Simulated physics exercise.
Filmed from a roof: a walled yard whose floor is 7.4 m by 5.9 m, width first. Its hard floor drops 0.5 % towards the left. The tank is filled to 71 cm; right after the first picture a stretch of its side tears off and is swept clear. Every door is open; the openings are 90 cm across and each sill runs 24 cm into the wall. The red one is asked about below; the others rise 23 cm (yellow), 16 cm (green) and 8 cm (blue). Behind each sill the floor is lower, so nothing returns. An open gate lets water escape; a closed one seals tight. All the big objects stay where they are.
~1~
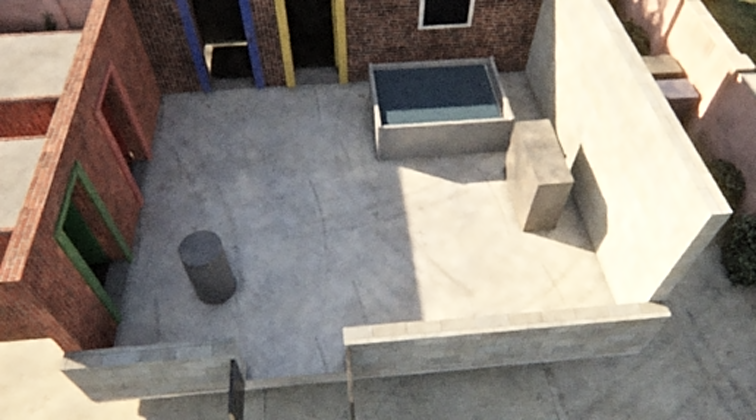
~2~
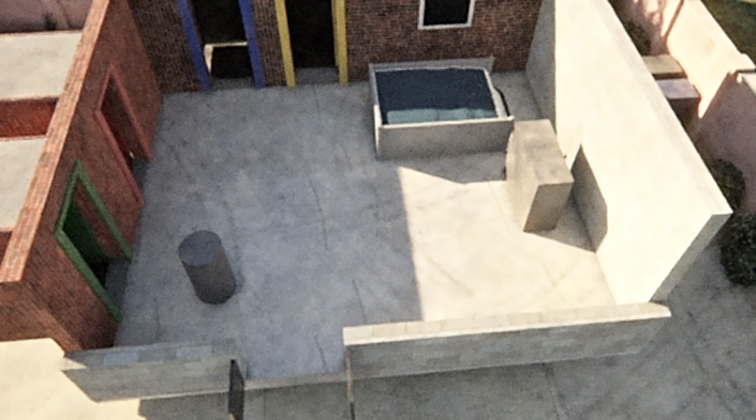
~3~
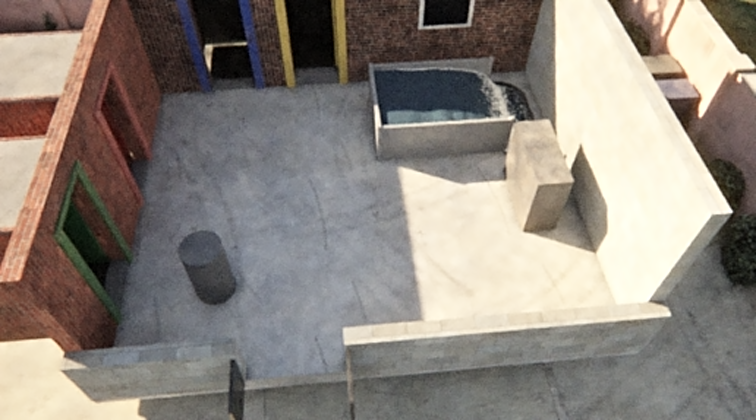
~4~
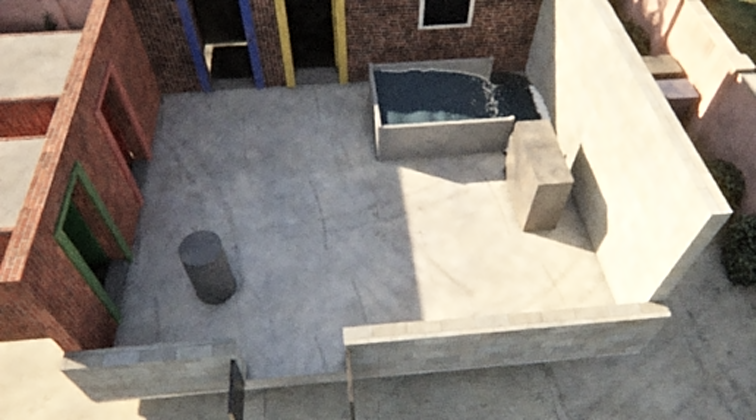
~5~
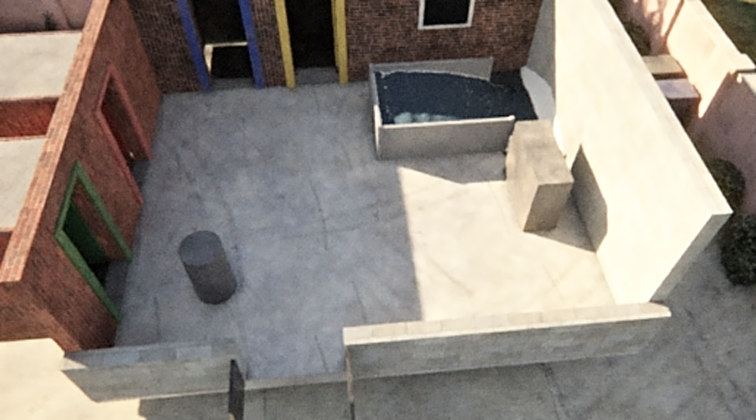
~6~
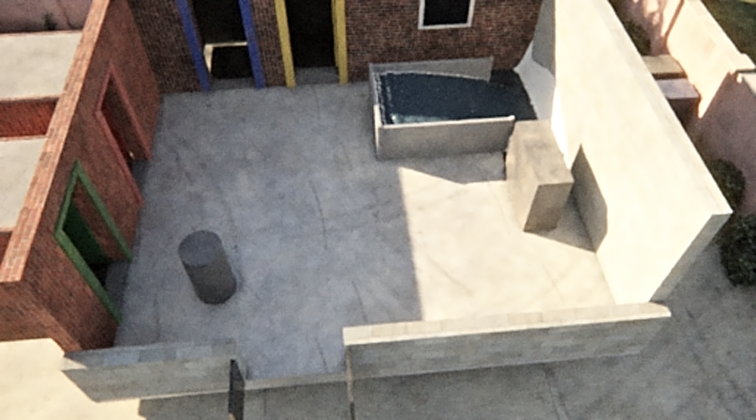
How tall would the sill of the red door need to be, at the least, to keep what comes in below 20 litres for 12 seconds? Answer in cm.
It would have to be roughly 6.5 cm high.
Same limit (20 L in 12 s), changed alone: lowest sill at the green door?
Roughly 6.5 cm at green.
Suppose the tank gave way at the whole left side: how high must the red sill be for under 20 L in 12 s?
About 22 cm.
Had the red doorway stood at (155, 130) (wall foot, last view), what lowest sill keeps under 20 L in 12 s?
Roughly 14.5 cm.
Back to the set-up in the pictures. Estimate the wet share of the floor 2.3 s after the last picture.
Near 35 per cent is wet.
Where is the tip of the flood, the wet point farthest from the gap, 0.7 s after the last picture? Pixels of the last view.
At about (605, 276).
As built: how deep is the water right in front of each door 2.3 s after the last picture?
In cm: Yellow 11, green 0, blue 6, red 0.
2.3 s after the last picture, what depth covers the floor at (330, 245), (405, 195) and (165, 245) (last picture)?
In that order: 0, 1 and 0 cm.
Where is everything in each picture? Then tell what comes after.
The first picture shows still water, 71 cm deep, in the tank at (438, 94); the red door at (126, 140) is dry.
In the second picture, the gap is at (495, 110), the front 0.3 m out at a hidden place; the back of the tank holds 71 cm.
In the third picture, the front is at a hidden place, 0.7 m from the gap at (494, 111); 1.1 m2 of floor is wet, 71 cm left at the back.
In the fourth picture, the front is at a hidden place, 1.0 m from the gap at (494, 113); 2.1 m2 of floor is wet, 71 cm left at the back.
In the fifth picture, the gap is at (494, 113), the front 1.2 m out at a hidden place; the back of the tank holds 67 cm.
In the sixth picture, water pours out at (494, 113) and has run 1.5 m, to (572, 191); about 18 cm deep outside, 60 cm at the back; the red door at (126, 140), 6.5 m from the gap, is still 6.5 m from the nearest water.
Then, 0.7 s after the last picture water covers 10 % of the floor, deepest (60 cm) near (526, 75); it has not reached the red door.
Then, 2.3 s after the last picture water covers 35 % of the floor, deepest (36 cm) near (621, 318); it has not reached the red door.
Then, 11.3 s after the last picture water covers 95 % of the floor, deepest (10 cm) near (162, 98); 8 cm at the red door, 26 litres in over its 6 cm sill.
At the red door as built, the water peaked near 11 cm, 7.7 s after the last picture.
With a sill of 5.5 cm, 33 litres would have come in within the 12 s; with 7.5 cm, 11 litres. So under 20 litres takes about 6.5 cm.
